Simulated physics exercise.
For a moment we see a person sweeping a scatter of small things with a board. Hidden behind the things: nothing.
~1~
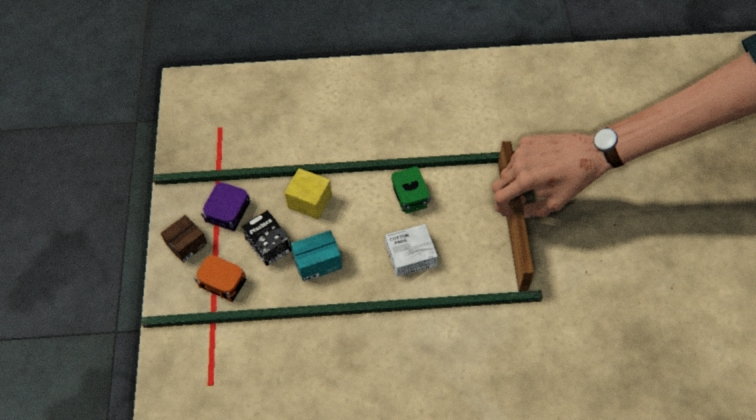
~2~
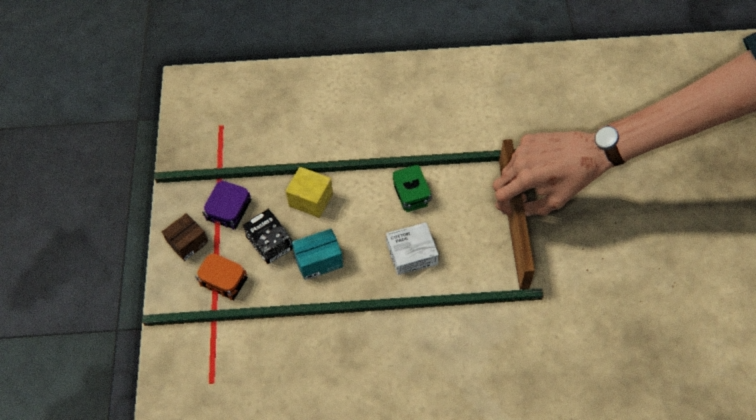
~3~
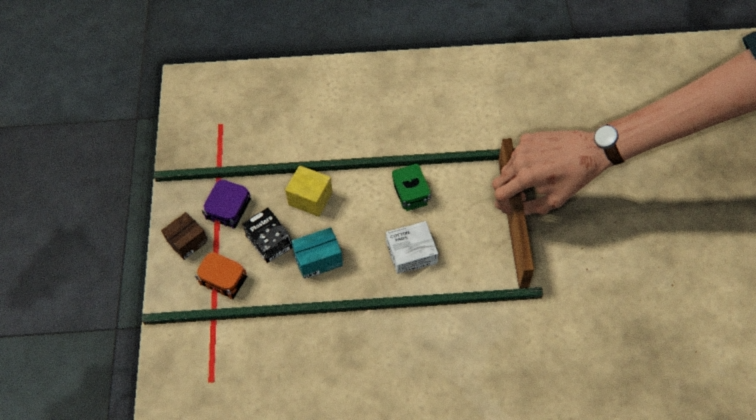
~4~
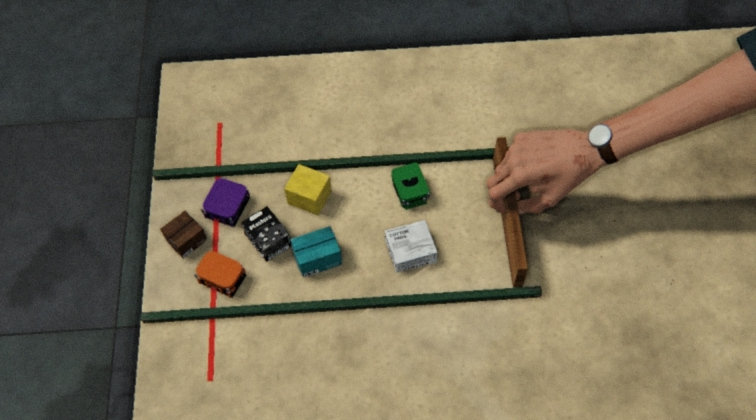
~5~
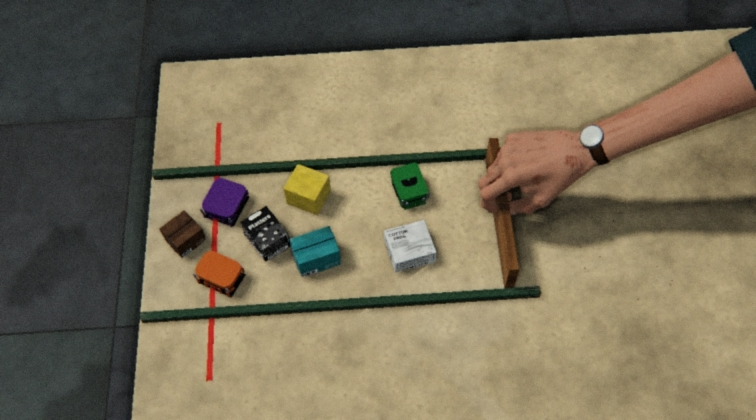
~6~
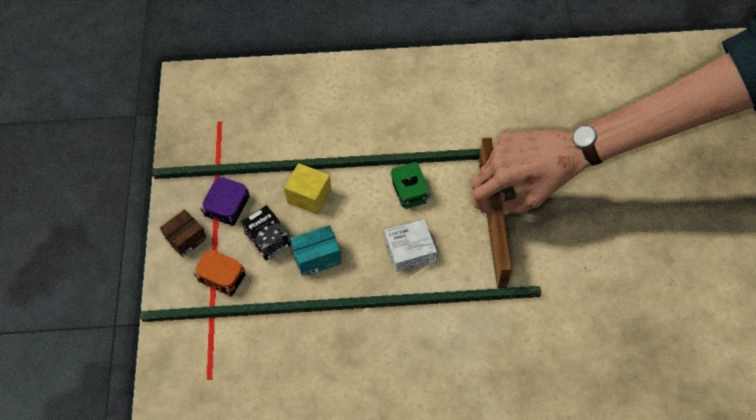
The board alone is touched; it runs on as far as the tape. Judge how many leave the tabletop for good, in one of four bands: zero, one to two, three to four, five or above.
Looks like more than two but under five go over the edge.
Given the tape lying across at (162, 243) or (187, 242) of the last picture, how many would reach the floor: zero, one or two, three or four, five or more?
Result per position - first: At least five, second: At least five.
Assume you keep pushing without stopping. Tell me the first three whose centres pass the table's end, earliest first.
Earliest first - the orange case, the brown box, the purple case.
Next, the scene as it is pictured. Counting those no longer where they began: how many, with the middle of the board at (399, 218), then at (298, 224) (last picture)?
First position 2; second position 7.
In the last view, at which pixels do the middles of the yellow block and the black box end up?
The yellow block stops around (168, 200); the black box around (152, 232).
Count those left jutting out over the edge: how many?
Count of overhanging things: 2.
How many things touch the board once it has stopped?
It adds up to 2.
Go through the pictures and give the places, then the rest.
In the first picture, brown box (184, 239); orange case (221, 278); purple case (227, 207); board (515, 215); tape (216, 245).
In the second picture, orange case (222, 277); board (516, 213).
In the third picture, purple case (227, 204); white box (412, 248).
In the fourth picture, brown box (184, 234); turquoise box (317, 252).
In the fifth picture, orange case (220, 274); green case (409, 187).
In the sixth picture, brown box (184, 233); orange case (220, 273); purple case (226, 201); board (494, 212); tape (215, 240).
Early on, none off yet; brown box at rest near (184, 233); orange case at rest near (220, 273); purple case at rest near (226, 201).
A while later, none off yet; brown box at rest near (184, 233); orange case travelled about its own width near (188, 277); purple case travelled a little near (211, 199).
Finally, the number that fall off is three or four; lost, purple case, orange case and brown box.
